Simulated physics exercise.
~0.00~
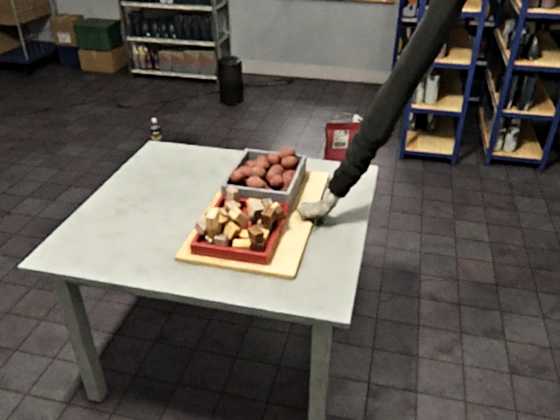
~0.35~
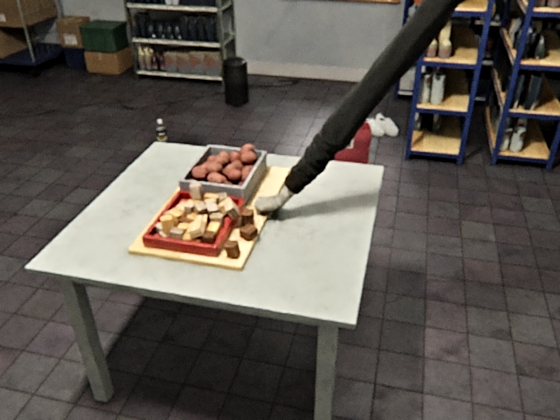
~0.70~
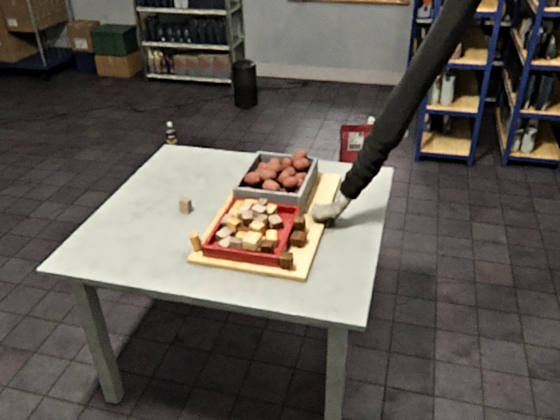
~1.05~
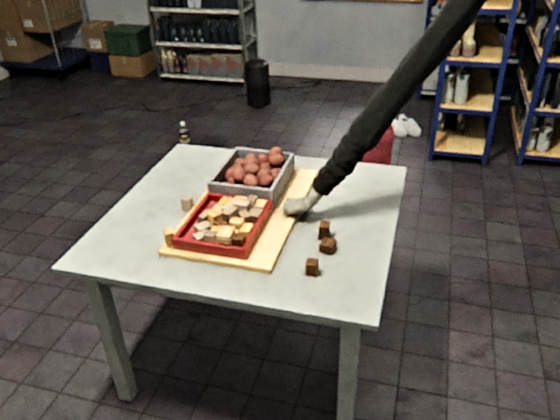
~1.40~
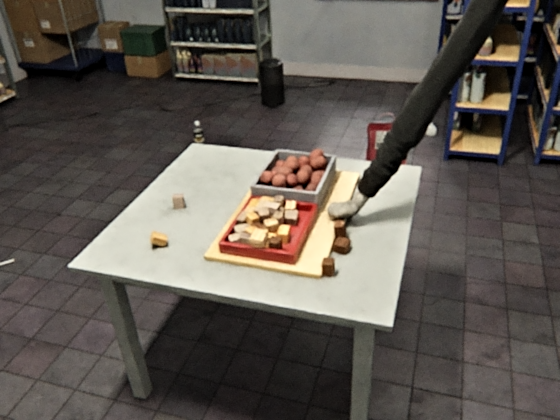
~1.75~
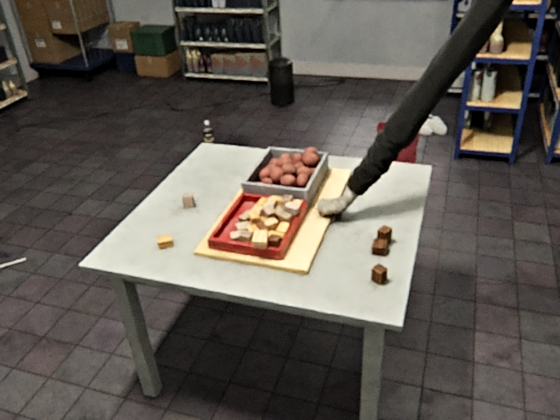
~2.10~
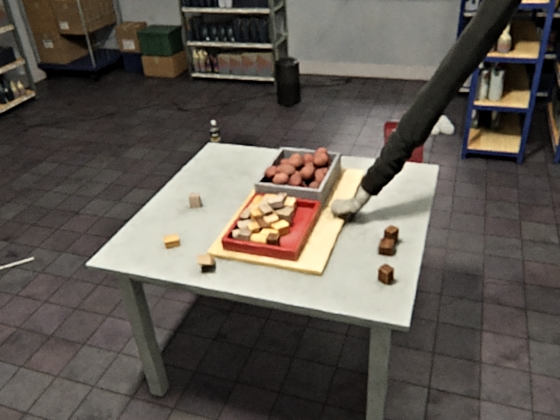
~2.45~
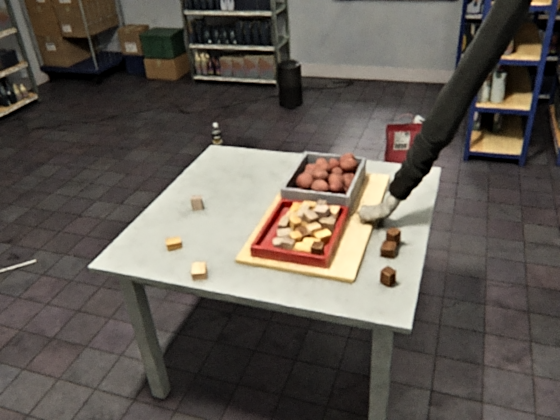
A dark-sleeved arm reaches from the upper right to a pale table in a tiled storeroom with shelves behind, seen from above at an angle. Its hand holds a light wooden board carrying a red tub of wooden blocks in front and a grey tub of red potatoes behind. The hand shoves the board left, then right, and back and forth again. Blocks spill over the red tub's walls, some pale ones landing to the left and dark ones to the right. At the end the board sits farther right, with six blocks on the table and the potatoes still in their tub.
